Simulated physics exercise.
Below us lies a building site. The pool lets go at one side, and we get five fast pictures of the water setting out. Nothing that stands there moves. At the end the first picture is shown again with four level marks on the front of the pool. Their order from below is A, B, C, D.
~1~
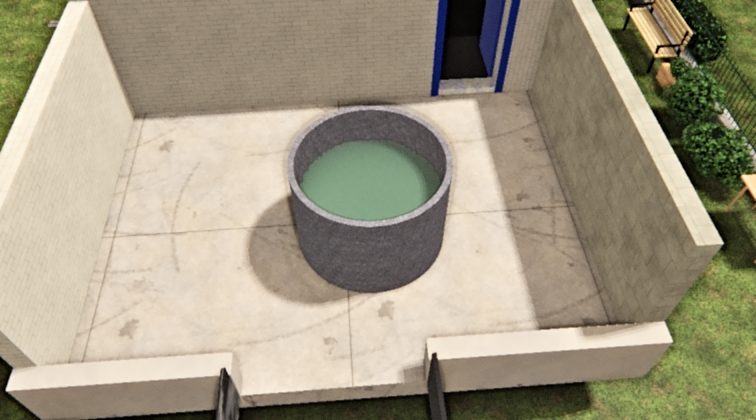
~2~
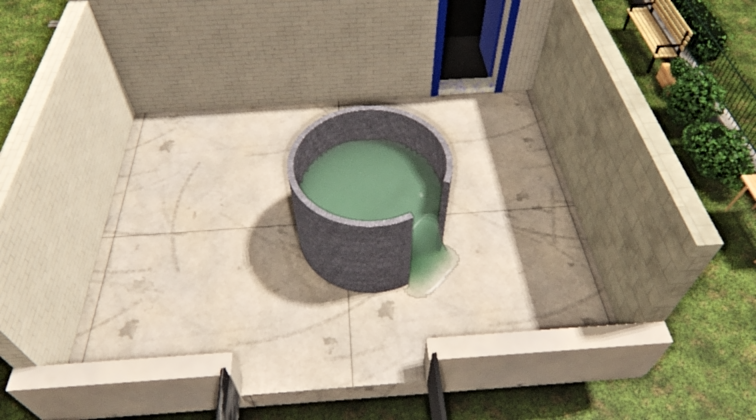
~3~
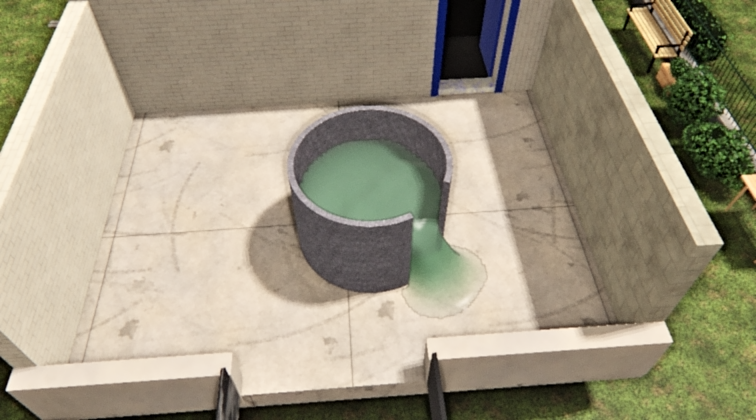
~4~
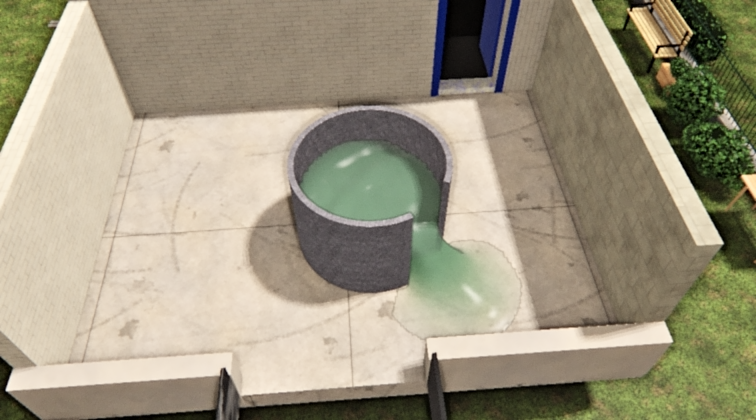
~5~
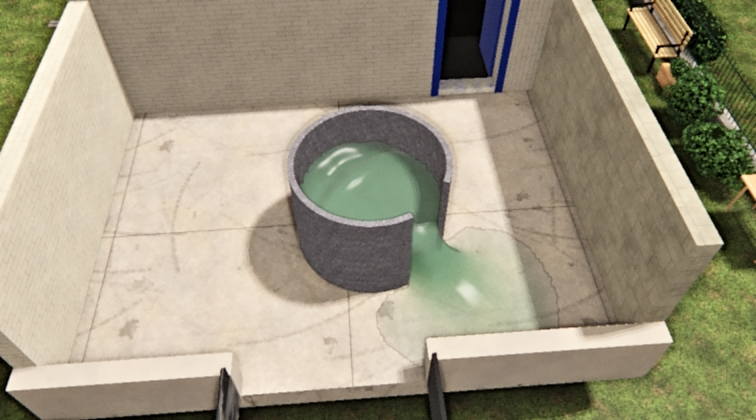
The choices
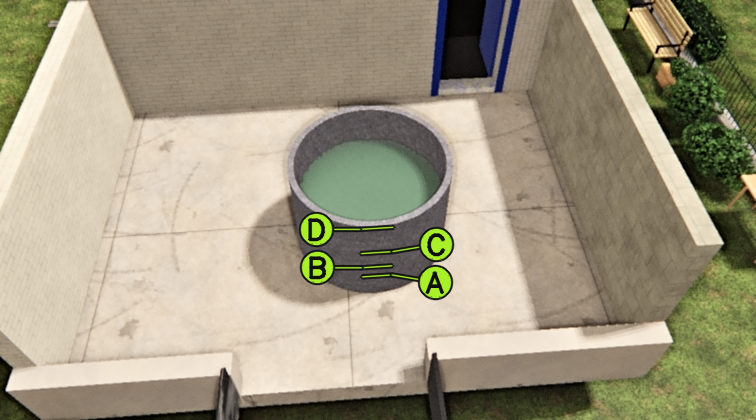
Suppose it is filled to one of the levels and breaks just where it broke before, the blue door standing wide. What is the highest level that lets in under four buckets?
Level B.
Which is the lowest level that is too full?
C.
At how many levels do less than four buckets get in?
Two of them.
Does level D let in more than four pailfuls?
Yes, that goes wrong.
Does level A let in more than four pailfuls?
No, that is safe.
On the marked copy, A at (377, 275); B at (376, 266); C at (376, 252); D at (376, 228); from the bottom up A, B, C, D.
If A is chosen, nothing gets over.
If B is chosen, a bucket or two gets in.
If C is chosen, about 11 bucketfuls get in.
If D is chosen, dozens of bucketfuls pour in.
